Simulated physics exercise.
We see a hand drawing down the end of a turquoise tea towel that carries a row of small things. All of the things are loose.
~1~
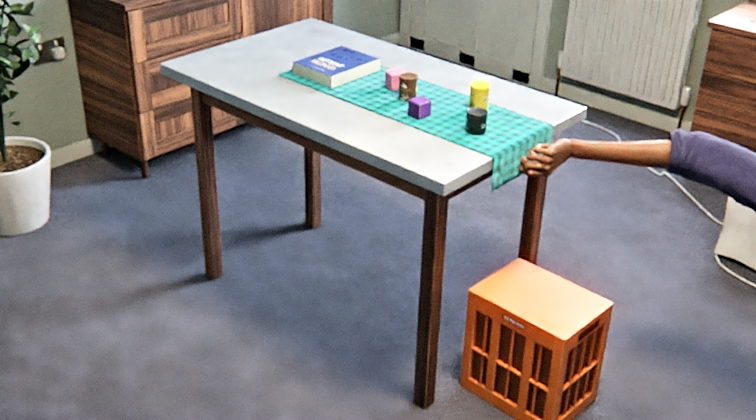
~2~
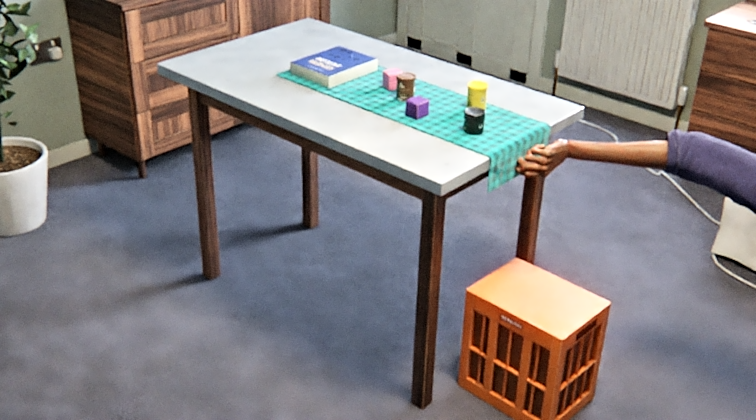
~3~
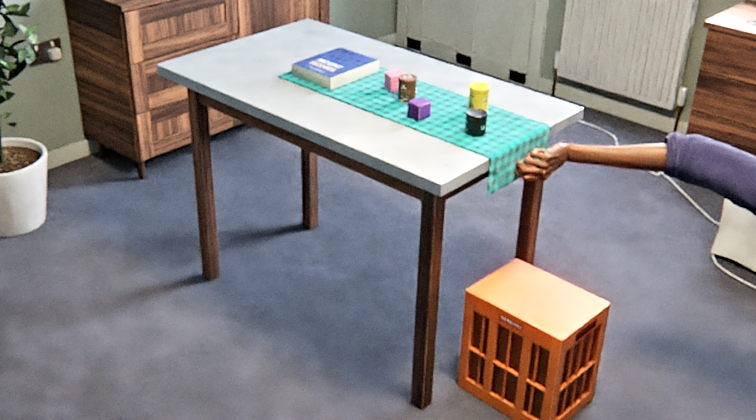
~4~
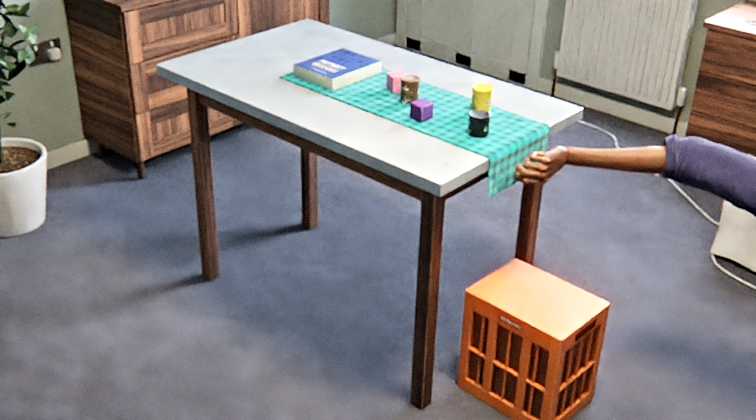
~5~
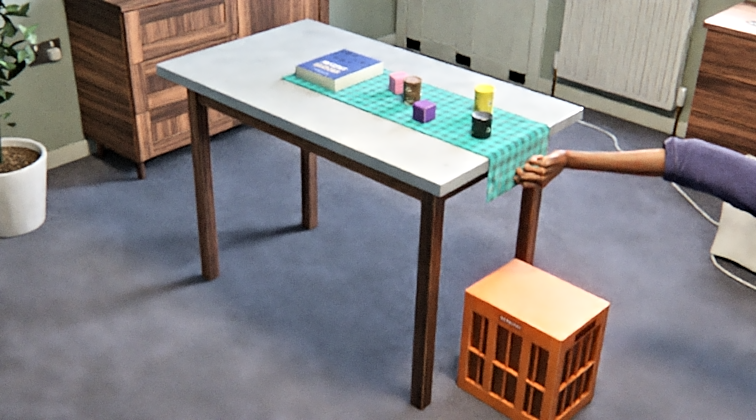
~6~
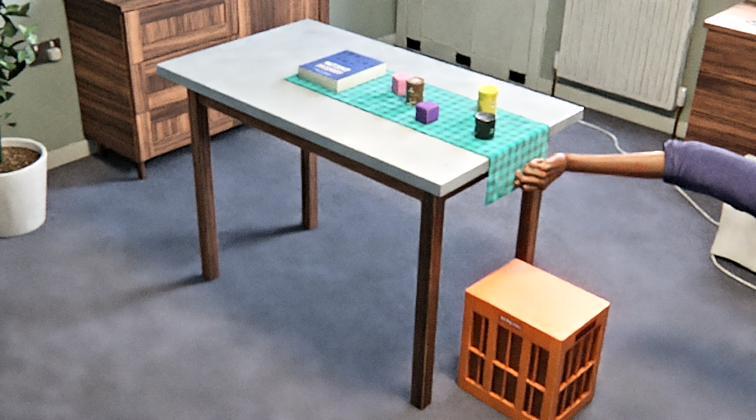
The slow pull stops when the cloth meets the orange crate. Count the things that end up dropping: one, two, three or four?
Count: Three.
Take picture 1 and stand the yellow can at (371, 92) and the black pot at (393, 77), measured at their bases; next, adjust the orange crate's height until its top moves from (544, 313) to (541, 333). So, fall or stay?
Result: Yellow can still there, black pot still there.
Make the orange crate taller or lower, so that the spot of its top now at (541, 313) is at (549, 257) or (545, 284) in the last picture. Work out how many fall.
Count: 1, then 2.
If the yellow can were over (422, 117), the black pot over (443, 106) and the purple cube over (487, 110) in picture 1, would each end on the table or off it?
The yellow can falls; the black pot tumbles off; the purple cube is carried off.
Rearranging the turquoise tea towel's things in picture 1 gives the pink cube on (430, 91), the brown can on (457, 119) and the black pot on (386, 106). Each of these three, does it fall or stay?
First the pink cube, which is kept, then the brown can, which is lost, and finally the black pot, which is kept.
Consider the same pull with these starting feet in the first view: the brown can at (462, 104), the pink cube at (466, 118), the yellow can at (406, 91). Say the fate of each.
The brown can comes down, the pink cube falls, the yellow can holds on.
Early on, hem near (514, 218); all still up.
Midway, hem near (511, 263); black pot and yellow can gone.
Near the end, hem on the crate; black pot, yellow can and purple cube gone.
Finally, hem on the crate; black pot, yellow can and purple cube gone. The count of fallen things is three.
